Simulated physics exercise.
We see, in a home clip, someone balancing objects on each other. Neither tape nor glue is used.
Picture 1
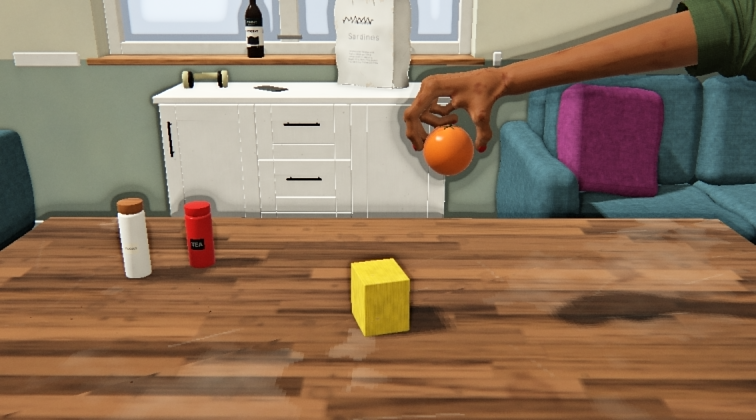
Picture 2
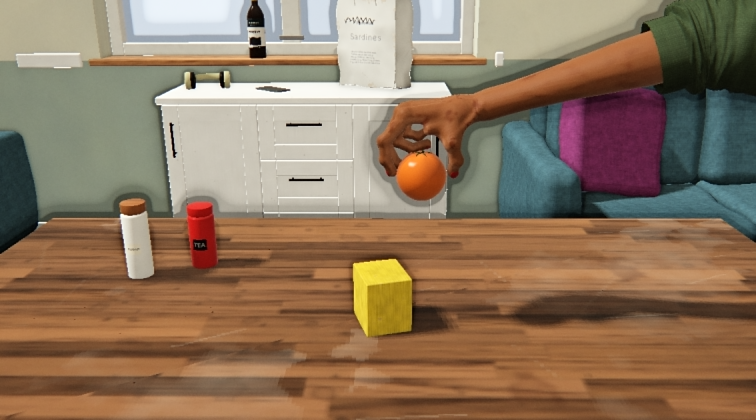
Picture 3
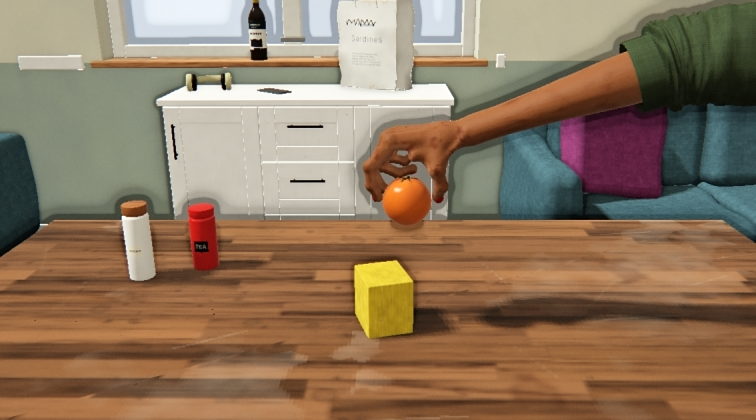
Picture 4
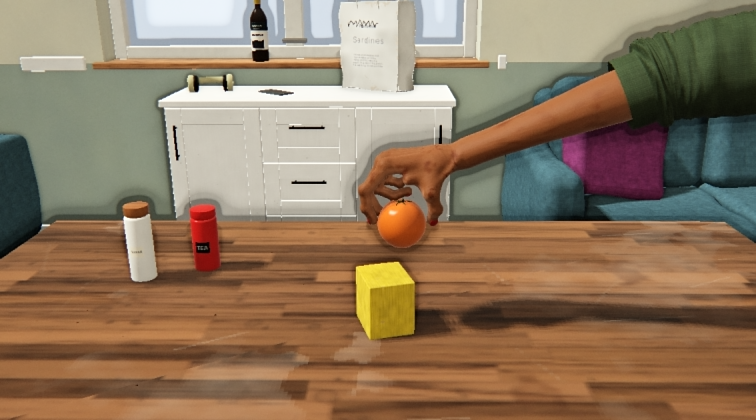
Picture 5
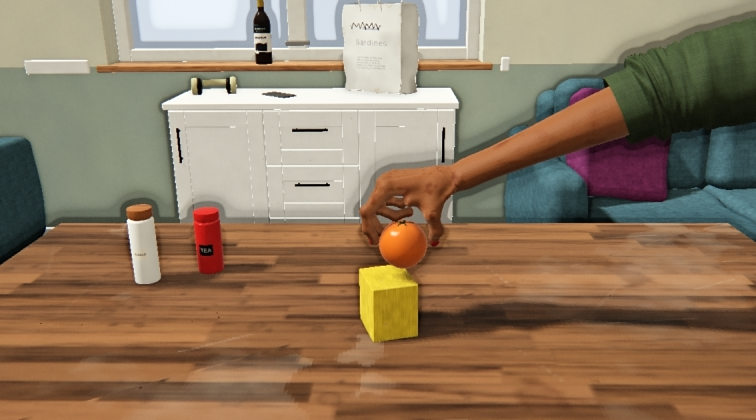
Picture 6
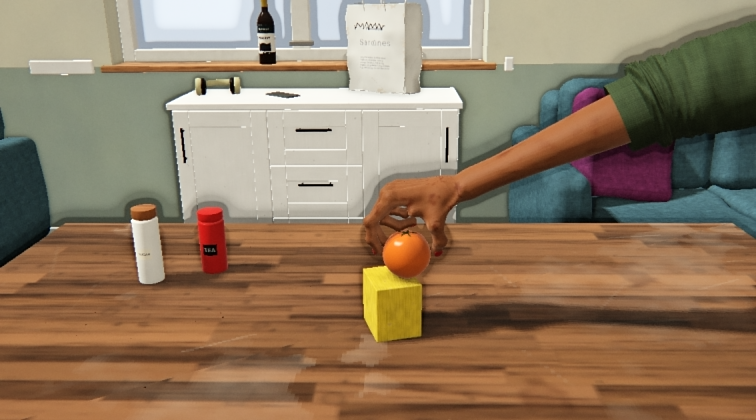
A hand lowers an orange tomato leftward and down onto a yellow block, still holding it.
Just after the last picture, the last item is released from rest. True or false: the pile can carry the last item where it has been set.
True.
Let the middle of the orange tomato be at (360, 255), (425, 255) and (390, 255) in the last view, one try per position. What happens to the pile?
Lab note - try 1: Collapse; try 2: Collapse; try 3: No collapse.
Then, 0.70 s on from there, no change.
Then, 1.60 s on from there, orange tomato resting near (407, 254).
In the end, all 4 unmoved. At the end, from the last picture's camera, orange tomato near (407, 254). The pile holds.
